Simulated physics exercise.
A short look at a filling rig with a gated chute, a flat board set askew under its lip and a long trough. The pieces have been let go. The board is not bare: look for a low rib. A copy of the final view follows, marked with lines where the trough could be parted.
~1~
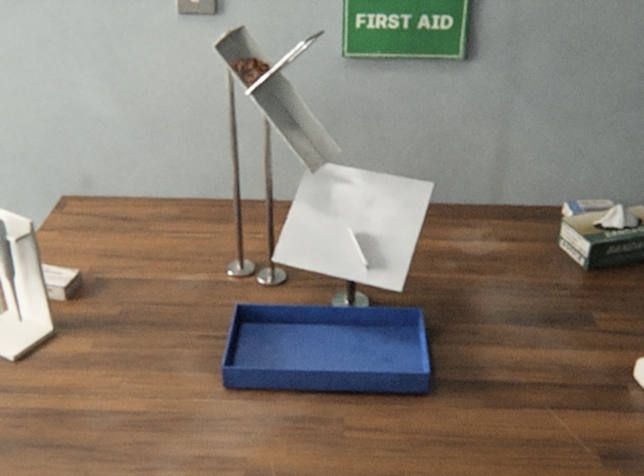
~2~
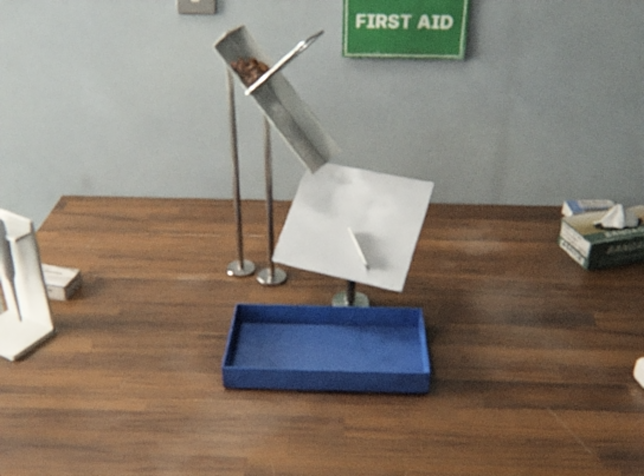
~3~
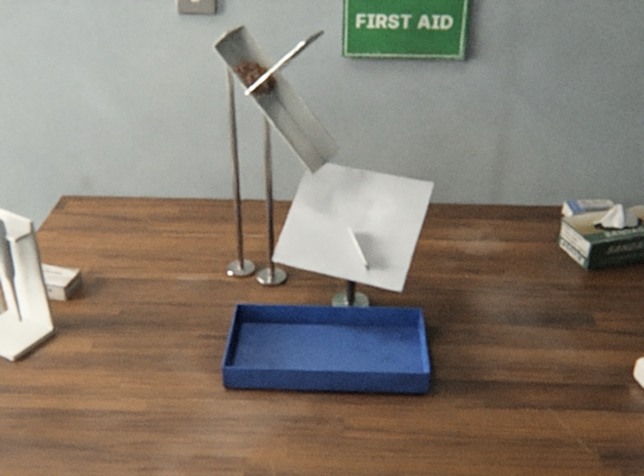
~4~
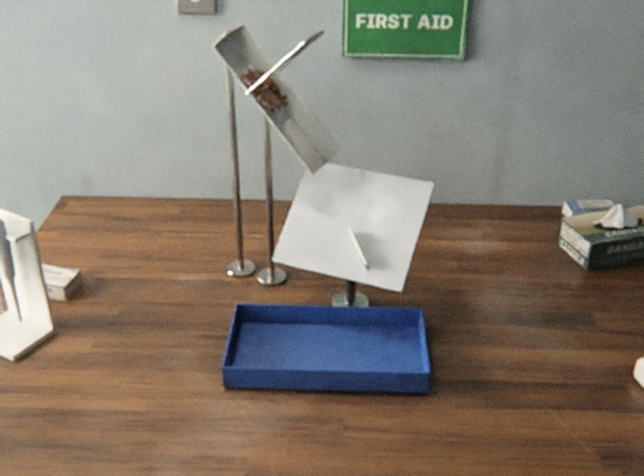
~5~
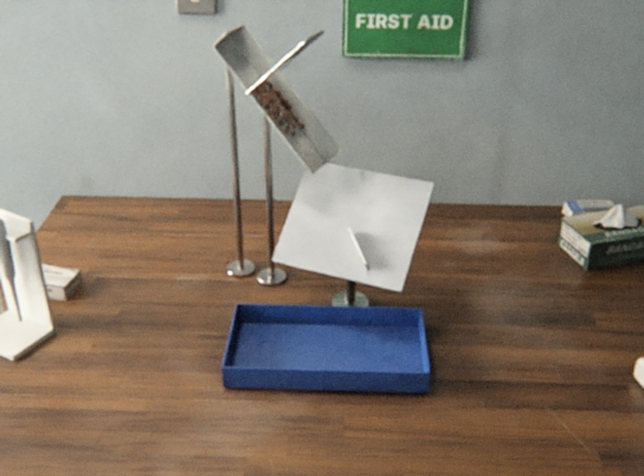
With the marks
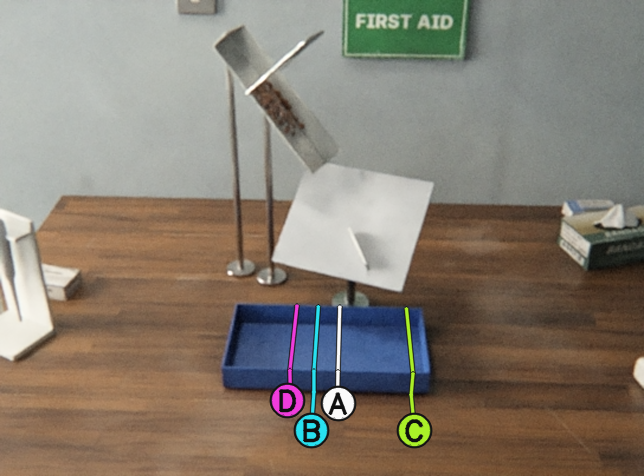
The footage shows small brown pieces bunched behind a gate in a tilted chute, above a slanted white board and an empty blue tray; the pieces then slide down past the gate, spreading along the chute toward the right.
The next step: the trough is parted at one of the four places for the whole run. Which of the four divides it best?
A works best here.
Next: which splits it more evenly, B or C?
Here it is line B.
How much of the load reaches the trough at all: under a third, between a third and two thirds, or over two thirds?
It is over two thirds.
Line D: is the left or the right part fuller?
More lands on the right.
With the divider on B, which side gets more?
Right.
On the marked copy, line A crosses the front rim at (338, 370); line B crosses the front rim at (313, 370); line C crosses the front rim at (412, 372); line D crosses the front rim at (289, 369).
With A, of what is caught, roughly a third on the left of the divider, roughly two thirds on the right.
With B, of what is caught, roughly a quarter on the left of the divider, the larger part on the right.
With C, of what is caught, almost all on the left of the divider, about a tenth on the right.
With D, of what is caught, about a tenth on the left of the divider, almost all on the right.
